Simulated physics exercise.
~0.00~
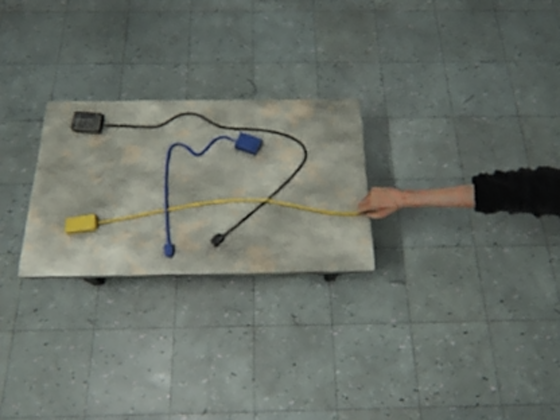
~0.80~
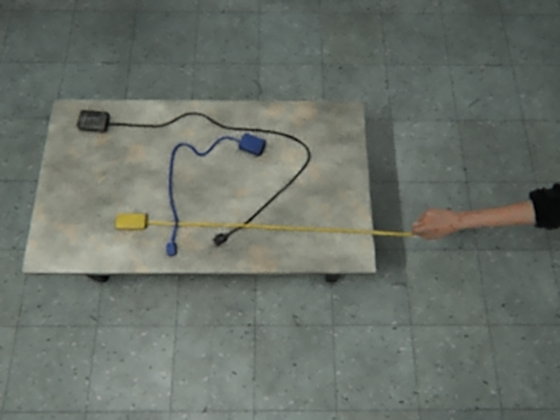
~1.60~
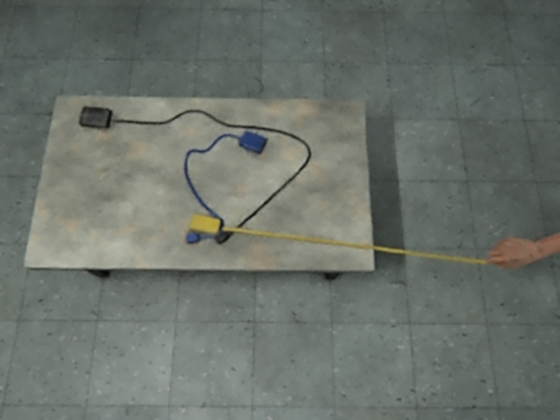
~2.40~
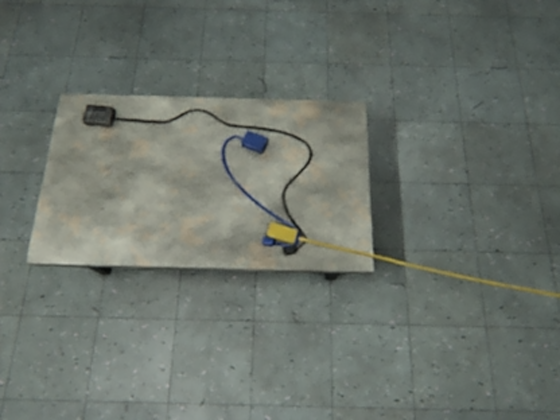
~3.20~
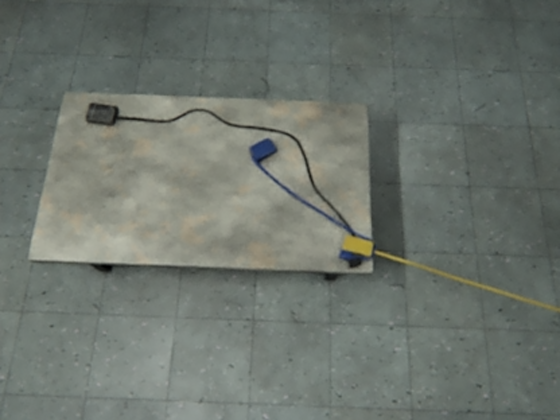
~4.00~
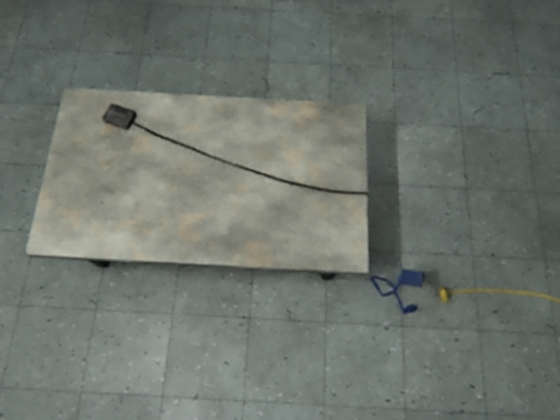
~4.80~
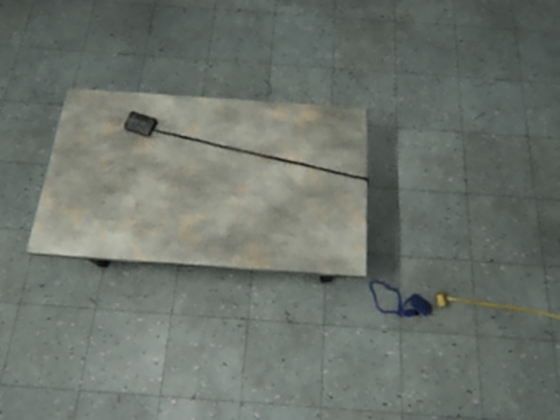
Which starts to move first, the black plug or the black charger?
The black plug starts to move first, dragged along towards the right edge with the yellow charger. The black charger only shifts later, once the yellow and blue leads are off the table.
